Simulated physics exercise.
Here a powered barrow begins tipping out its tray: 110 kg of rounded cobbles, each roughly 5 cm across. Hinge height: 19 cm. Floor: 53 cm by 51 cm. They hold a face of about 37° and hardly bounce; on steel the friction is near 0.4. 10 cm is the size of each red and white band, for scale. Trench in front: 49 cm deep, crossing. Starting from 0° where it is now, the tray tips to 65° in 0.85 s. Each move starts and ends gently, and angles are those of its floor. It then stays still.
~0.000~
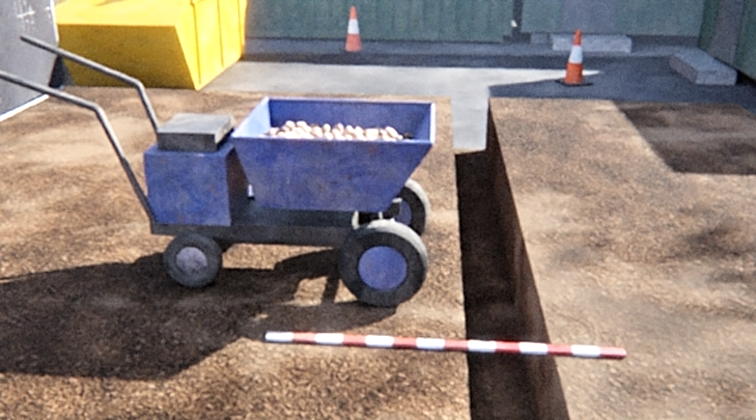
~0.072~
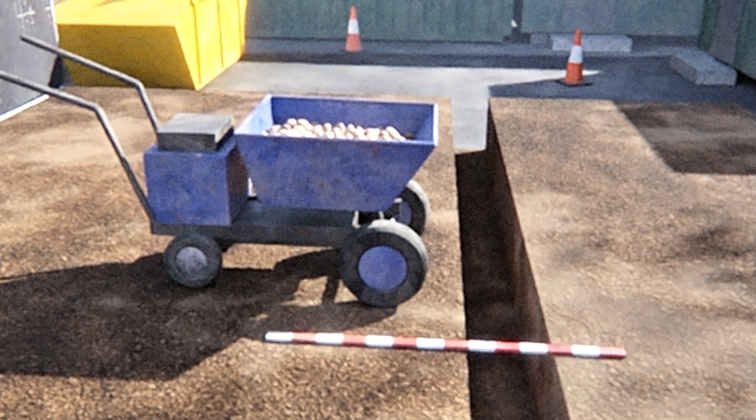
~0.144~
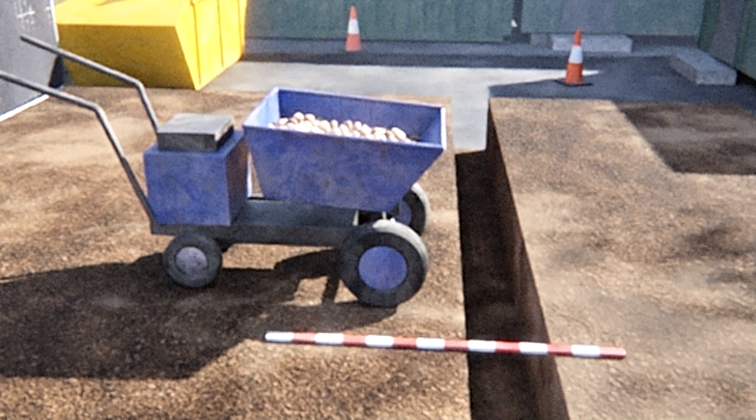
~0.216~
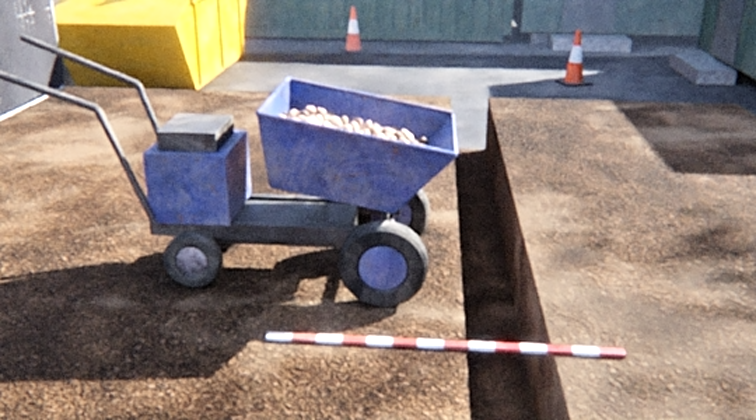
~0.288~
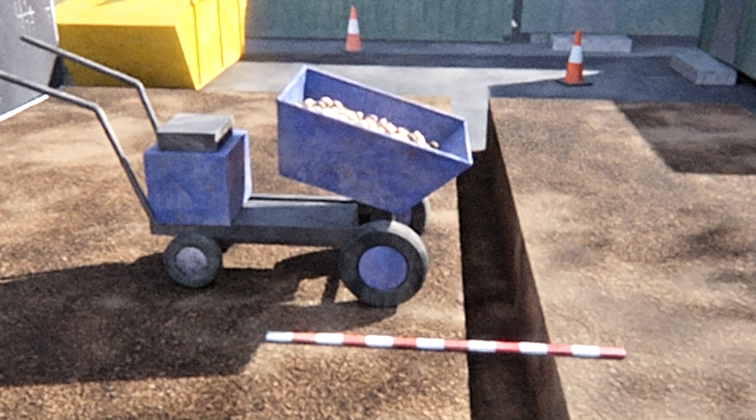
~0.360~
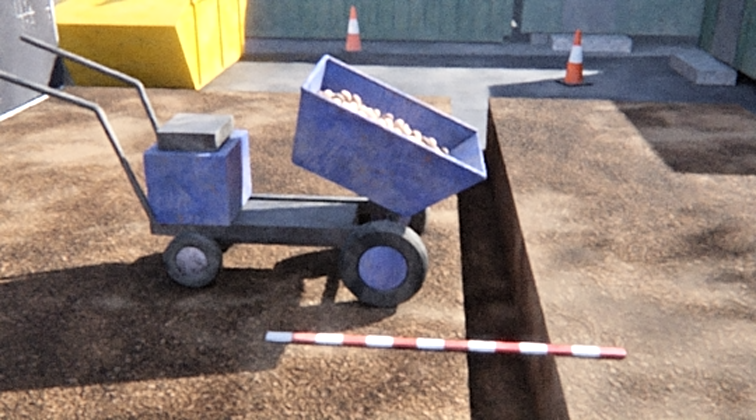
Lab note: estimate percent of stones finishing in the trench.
Approx. 26 %.
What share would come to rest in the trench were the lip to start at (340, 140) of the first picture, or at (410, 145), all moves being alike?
Roughly 55 in a hundred from the first, 40 in a hundred from the second.
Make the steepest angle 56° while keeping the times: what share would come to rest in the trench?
In that case around 10 percent.
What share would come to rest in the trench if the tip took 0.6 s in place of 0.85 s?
Close to 20 percent, then.
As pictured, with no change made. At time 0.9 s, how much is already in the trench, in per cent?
By that point it's something like 5 in a hundred.
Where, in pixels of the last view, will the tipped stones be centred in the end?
(562, 277).
After 0.6 s the floor is at 55°; 100 % in the tray; the foremost stones are at (492, 209).
After 0.9 s the floor is at 65°; 88 % in the tray, 3 % in the trench, 9 % past the trench; the foremost stones are at (578, 278).
After 1.3 s the floor is at 65°; 54 % in the tray, 6 % in the trench, 39 % past the trench; the foremost stones are at (681, 277).
After 3.2 s the floor is at 65°; 31 % in the tray, 26 % in the trench, 42 % past the trench; the foremost stones are past the picture's edge.
